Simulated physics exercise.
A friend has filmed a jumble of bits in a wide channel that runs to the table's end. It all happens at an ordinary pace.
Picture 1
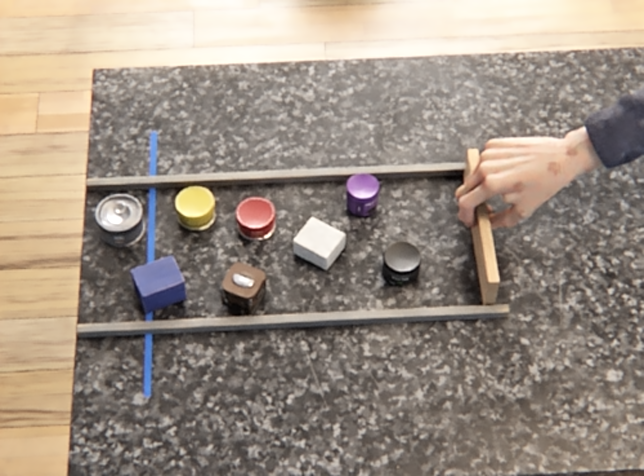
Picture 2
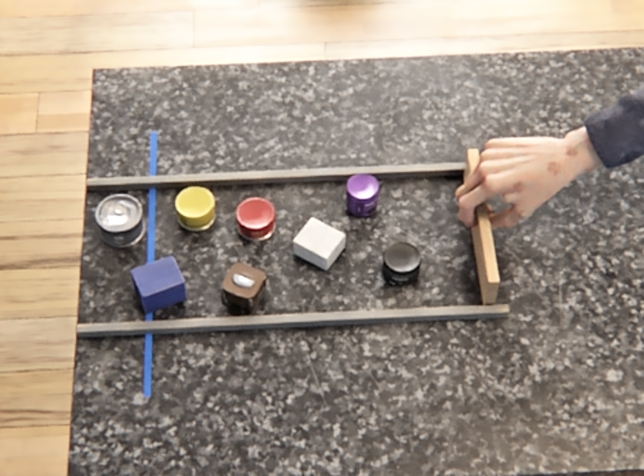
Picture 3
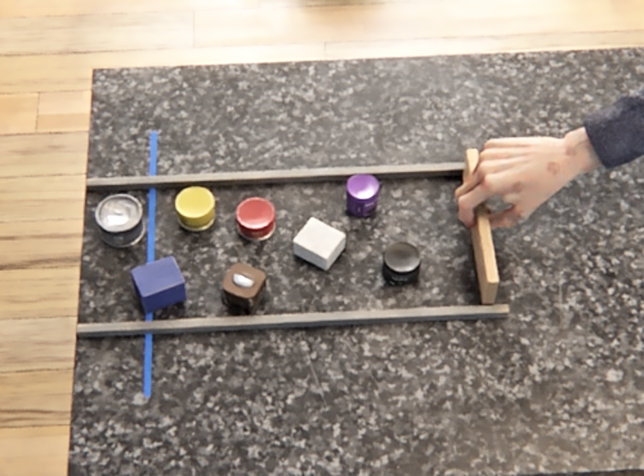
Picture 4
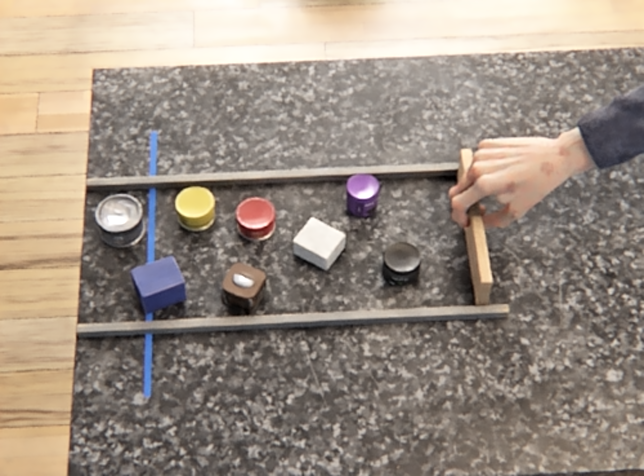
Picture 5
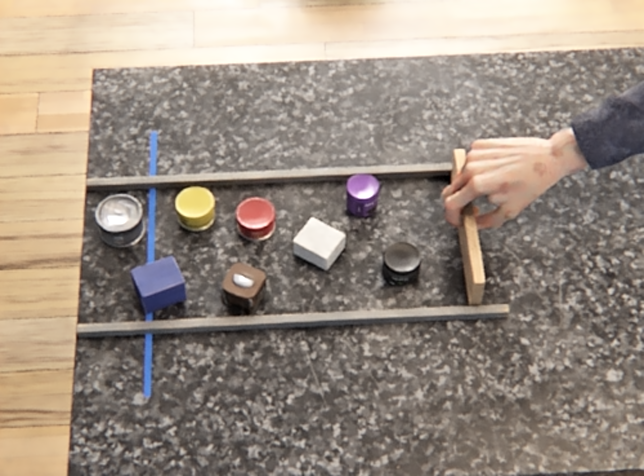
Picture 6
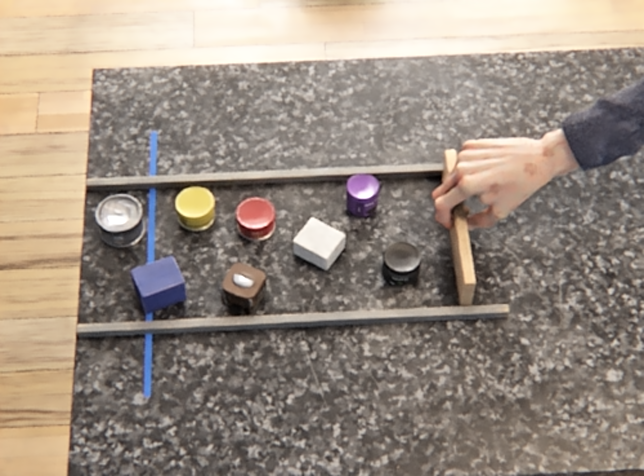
A hand holding a wooden board upright between two rails stays nearly still, then slides it slightly left toward a black tub, while the tubs, tins and blocks scattered between the rails and the blue tape stay put.
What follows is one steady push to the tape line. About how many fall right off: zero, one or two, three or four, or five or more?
In the end the number that fall off is one or two.
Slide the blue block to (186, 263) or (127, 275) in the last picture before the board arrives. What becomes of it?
Place by place, it survives; is kept.
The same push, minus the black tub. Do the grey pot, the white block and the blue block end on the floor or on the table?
The grey pot goes over, the white block is kept, the blue block does not fall.
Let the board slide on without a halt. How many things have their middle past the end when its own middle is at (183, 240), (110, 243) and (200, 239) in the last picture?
Place by place, 1, 4 and 1.
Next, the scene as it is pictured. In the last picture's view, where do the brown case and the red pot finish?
Near (131, 305) and (101, 218).
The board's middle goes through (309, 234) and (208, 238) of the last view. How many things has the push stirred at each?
The counts are 4 and 8.
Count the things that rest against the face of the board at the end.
In contact: 4.
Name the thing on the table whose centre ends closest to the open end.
The blue block ends nearest.
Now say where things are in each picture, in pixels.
The first frame shows grey pot (121, 221); blue block (159, 285); yellow tin (196, 209); board (481, 226); tape (151, 255).
The second frame shows blue block (159, 285); red pot (256, 219).
The third frame shows yellow tin (196, 209); purple tub (362, 196).
The fourth frame shows grey pot (121, 221); black tub (402, 264).
The fifth frame shows blue block (159, 285); board (467, 227).
The sixth frame shows grey pot (121, 221); blue block (159, 285); yellow tin (196, 209); board (458, 227); tape (151, 255).
Soon after, none off yet; grey pot at rest near (121, 221); blue block at rest near (159, 285); yellow tin at rest near (196, 209).
In the end, the number that fall off is one or two; gone, yellow tin and grey pot.
